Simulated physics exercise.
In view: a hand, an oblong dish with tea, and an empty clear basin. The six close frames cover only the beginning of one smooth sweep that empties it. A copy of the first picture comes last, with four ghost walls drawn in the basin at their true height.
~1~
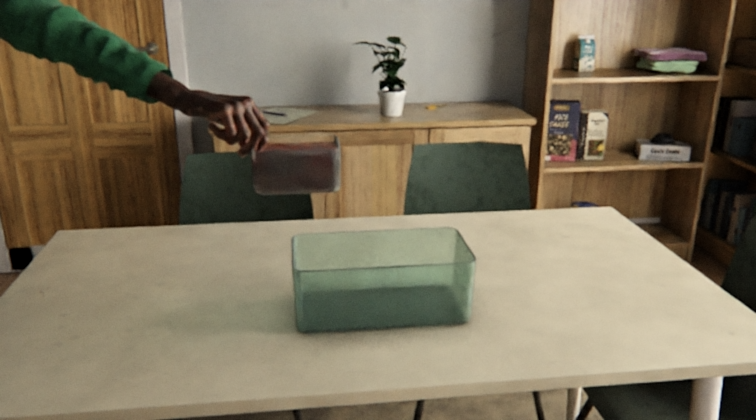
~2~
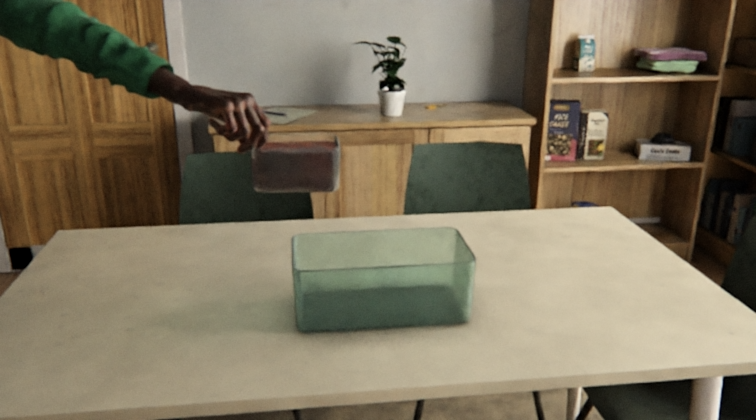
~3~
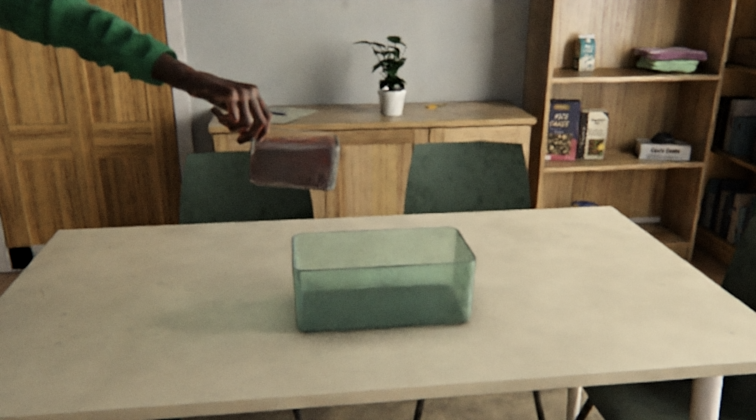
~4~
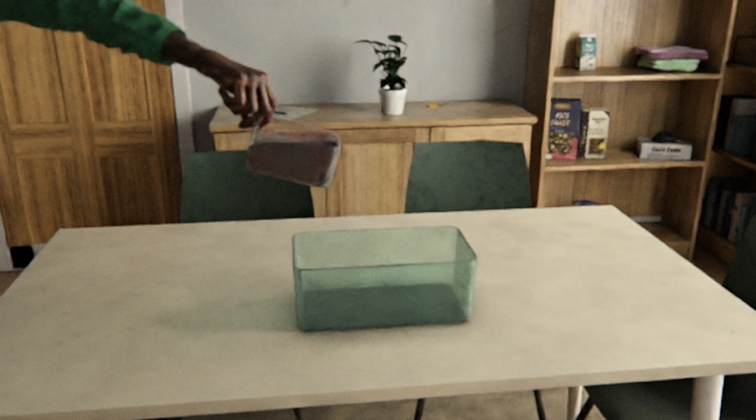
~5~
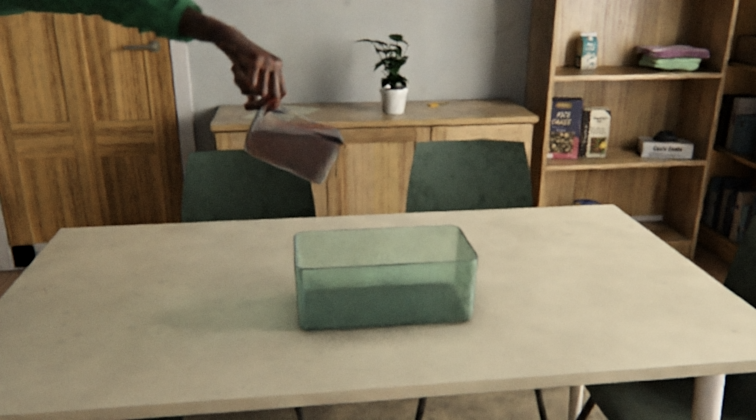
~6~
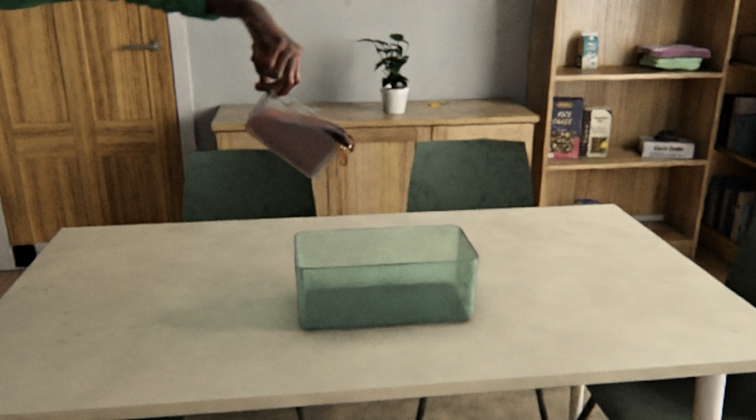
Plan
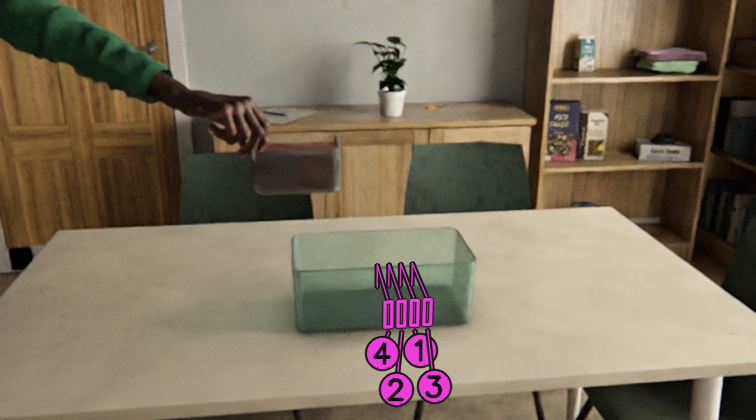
In the video, a hand holds a small oblong dish of dark liquid above a clear, greenish basin on a table, then gradually tilts it to the right until some liquid slips over the lip.
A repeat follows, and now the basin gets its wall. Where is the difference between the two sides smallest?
The answer is position 3.
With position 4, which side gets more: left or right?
The right one.
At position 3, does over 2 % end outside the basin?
Yes, it does.
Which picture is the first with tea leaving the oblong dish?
Picture 4.
On the marked copy, 1 at (414, 330); 2 at (401, 331); 3 at (427, 329); 4 at (388, 332).
With 1, about 33 % ends left of the wall and 56 % right of it; 11 % is lost outside.
With 2, about 22 % ends left of the wall and 68 % right of it; 9 % is lost outside.
With 3, about 44 % ends left of the wall and 46 % right of it; 10 % is lost outside.
With 4, about 18 % ends left of the wall and 73 % right of it; 9 % is lost outside.
